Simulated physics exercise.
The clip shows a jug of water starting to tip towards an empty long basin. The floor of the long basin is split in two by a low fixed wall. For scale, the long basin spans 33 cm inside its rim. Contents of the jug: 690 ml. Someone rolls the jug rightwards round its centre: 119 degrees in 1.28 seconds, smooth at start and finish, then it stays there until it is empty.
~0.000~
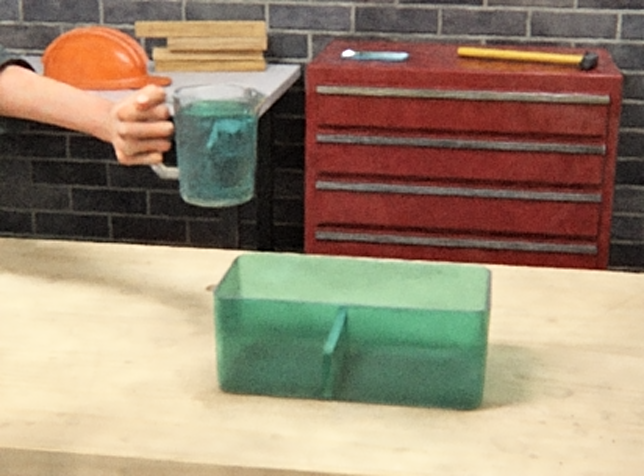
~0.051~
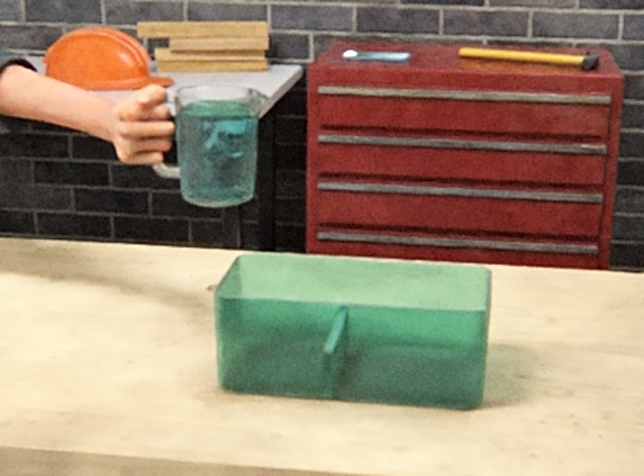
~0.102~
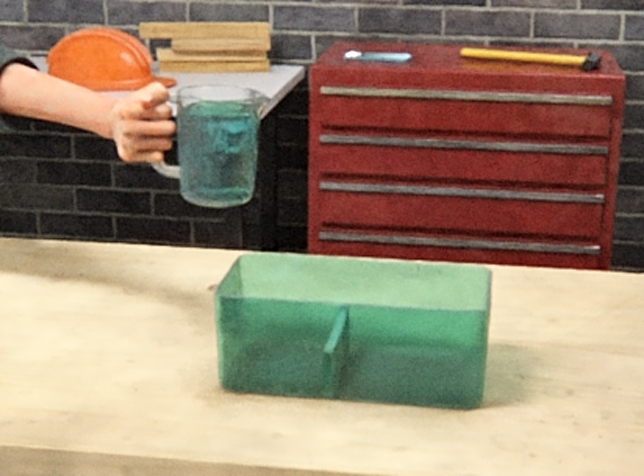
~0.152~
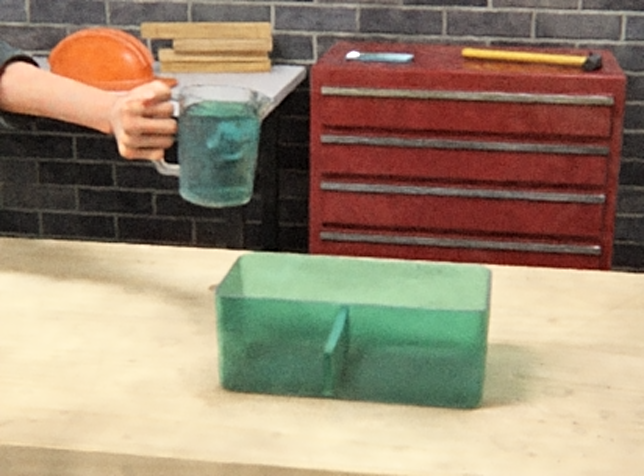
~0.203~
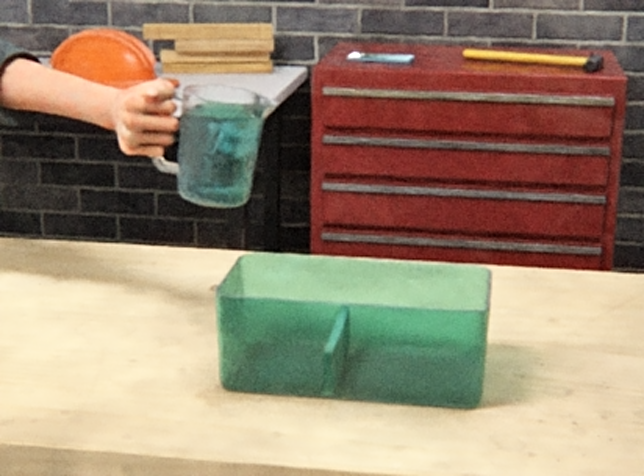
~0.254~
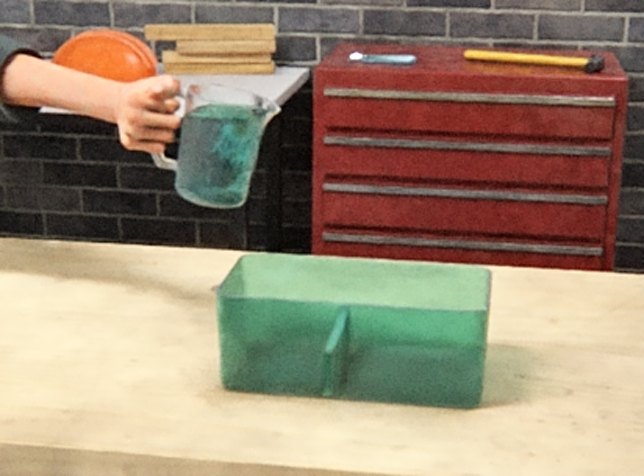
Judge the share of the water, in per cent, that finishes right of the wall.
47 percent, roughly.
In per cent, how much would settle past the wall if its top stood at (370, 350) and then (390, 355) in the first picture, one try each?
I'd put it at about 5 per cent for the first and about 10 per cent for the second.
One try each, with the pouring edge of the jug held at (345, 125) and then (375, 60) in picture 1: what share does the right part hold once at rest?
95 and 80 %.
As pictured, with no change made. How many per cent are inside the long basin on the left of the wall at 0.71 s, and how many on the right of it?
I'd say some 1 in a hundred on the left and 4 on the right.
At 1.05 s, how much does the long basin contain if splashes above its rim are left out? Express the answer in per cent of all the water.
Some 62 per cent.
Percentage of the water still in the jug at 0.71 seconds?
Portion remaining: Approx. 80 per cent.
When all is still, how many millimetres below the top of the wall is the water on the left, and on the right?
Left 38 mm, right 44 mm.
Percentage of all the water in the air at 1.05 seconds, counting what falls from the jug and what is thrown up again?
20 in a hundred, give or take.
By 0.71 s the tilt is 70° and 79 per cent is still to pour, 1 is left of the wall and 4 right of it.
By 1.05 s the tilt is 110° and 18 per cent is still to pour, 20 is left of the wall and 41 right of it.
By 1.40 s the tilt is 119° and 0 per cent is still to pour, 51 is left of the wall and 47 right of it.
By 1.78 s the tilt is 119° and 0 per cent is still to pour, 51 is left of the wall and 47 right of it.
At rest 51 per cent lies left of the wall, 47 right of it and 2 outside.
